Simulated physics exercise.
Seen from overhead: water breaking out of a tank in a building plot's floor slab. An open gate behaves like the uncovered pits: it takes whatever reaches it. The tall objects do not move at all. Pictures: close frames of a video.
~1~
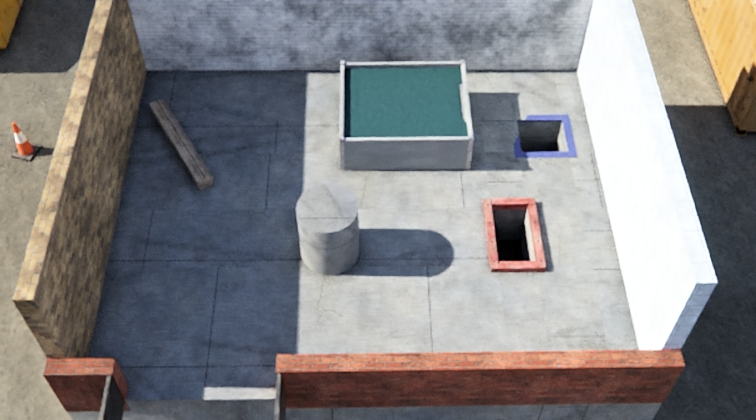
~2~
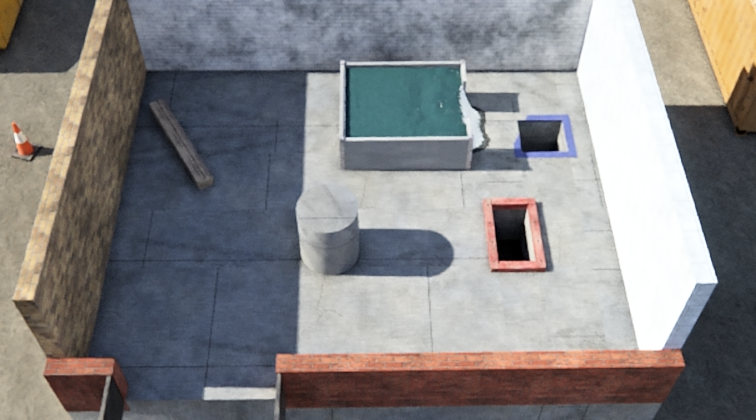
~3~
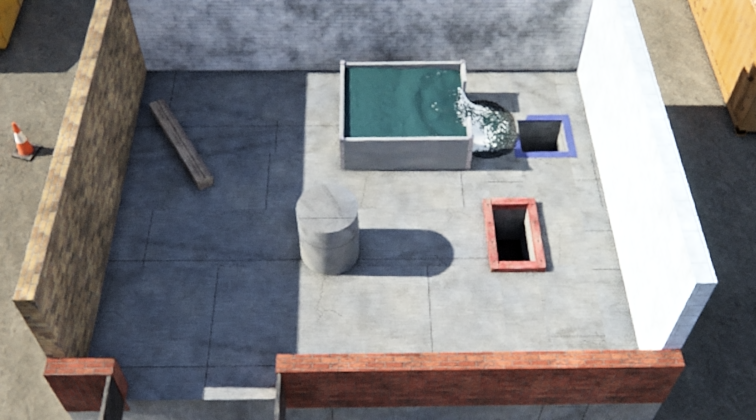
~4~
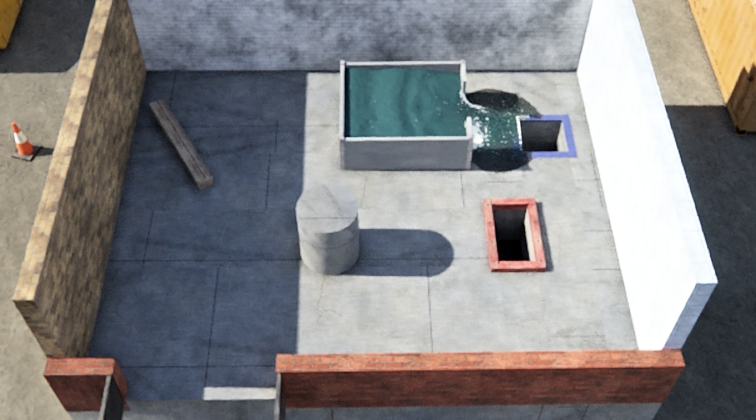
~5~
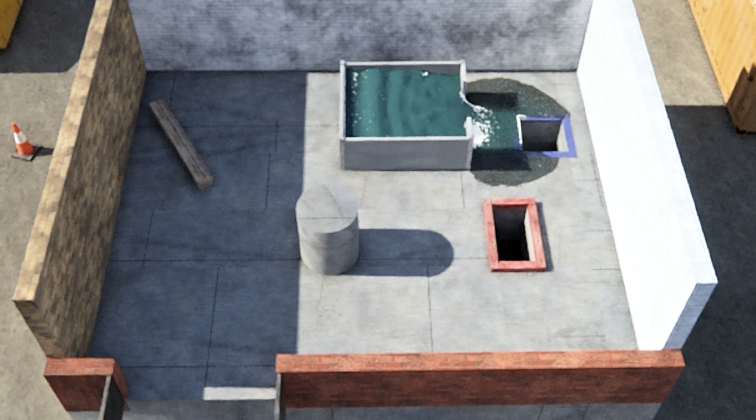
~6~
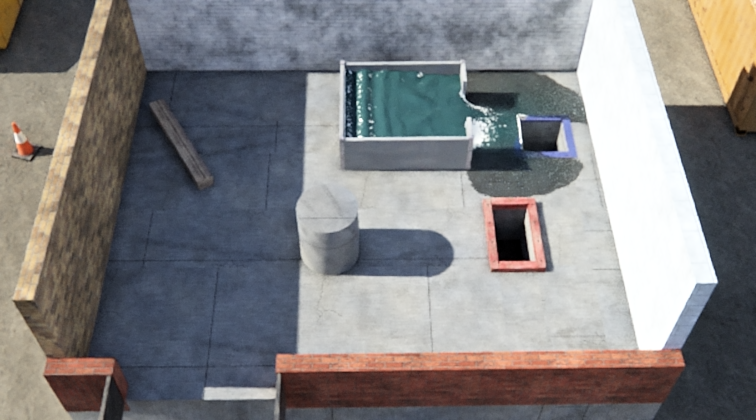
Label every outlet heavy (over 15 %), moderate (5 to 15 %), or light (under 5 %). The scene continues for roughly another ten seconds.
Labels: Gate - light, red pit - light, blue pit - heavy.
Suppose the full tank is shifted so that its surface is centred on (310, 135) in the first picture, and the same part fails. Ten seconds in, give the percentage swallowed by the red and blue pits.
Red 4 %, blue 40 %.
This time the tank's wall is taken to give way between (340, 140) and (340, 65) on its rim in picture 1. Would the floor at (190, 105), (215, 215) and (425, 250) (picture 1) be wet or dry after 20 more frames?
Soaked, then soaked, then unsoaked.
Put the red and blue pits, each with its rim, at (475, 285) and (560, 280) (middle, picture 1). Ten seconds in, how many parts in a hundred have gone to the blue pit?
Result - blue pit: 25 %.
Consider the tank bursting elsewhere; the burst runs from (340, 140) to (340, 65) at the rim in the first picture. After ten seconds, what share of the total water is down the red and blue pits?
In percent: Red 0, blue 2.
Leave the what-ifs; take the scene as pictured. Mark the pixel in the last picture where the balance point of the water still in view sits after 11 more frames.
That comes out near (444, 130).
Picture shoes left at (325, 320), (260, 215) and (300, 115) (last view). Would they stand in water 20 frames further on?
Spared, spared, spared.
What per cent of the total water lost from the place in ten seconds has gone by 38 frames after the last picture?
Log: Around 80 %, estimated.
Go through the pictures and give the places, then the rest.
In the first picture, still water in the open tank at (404, 103).
In the second picture, water pours out at (463, 119) and has run to (474, 110).
In the third picture, the front is at (511, 142), out from the gap at (463, 120).
In the fourth picture, water pours out at (463, 121) and has run to (537, 118).
In the fifth picture, water pours out at (463, 120) and has run to (561, 112).
In the sixth picture, water pours out at (463, 120) and has run to (585, 107).
A moment on, water covers 10 % of the floor; the gate 0 %, the red pit 0 %, the blue pit 12 %.
Next, water covers 15 % of the floor; the gate 0 %, the red pit 0 %, the blue pit 20 %.
Then, water covers 20 % of the floor; the gate 0 %, the red pit 0 %, the blue pit 29 %.
Later, water covers 30 % of the floor; the gate 0 %, the red pit 0 %, the blue pit 41 %.
In the end, water covers 50 % of the floor; the gate 0 %, the red pit 0 %, the blue pit 51 %.
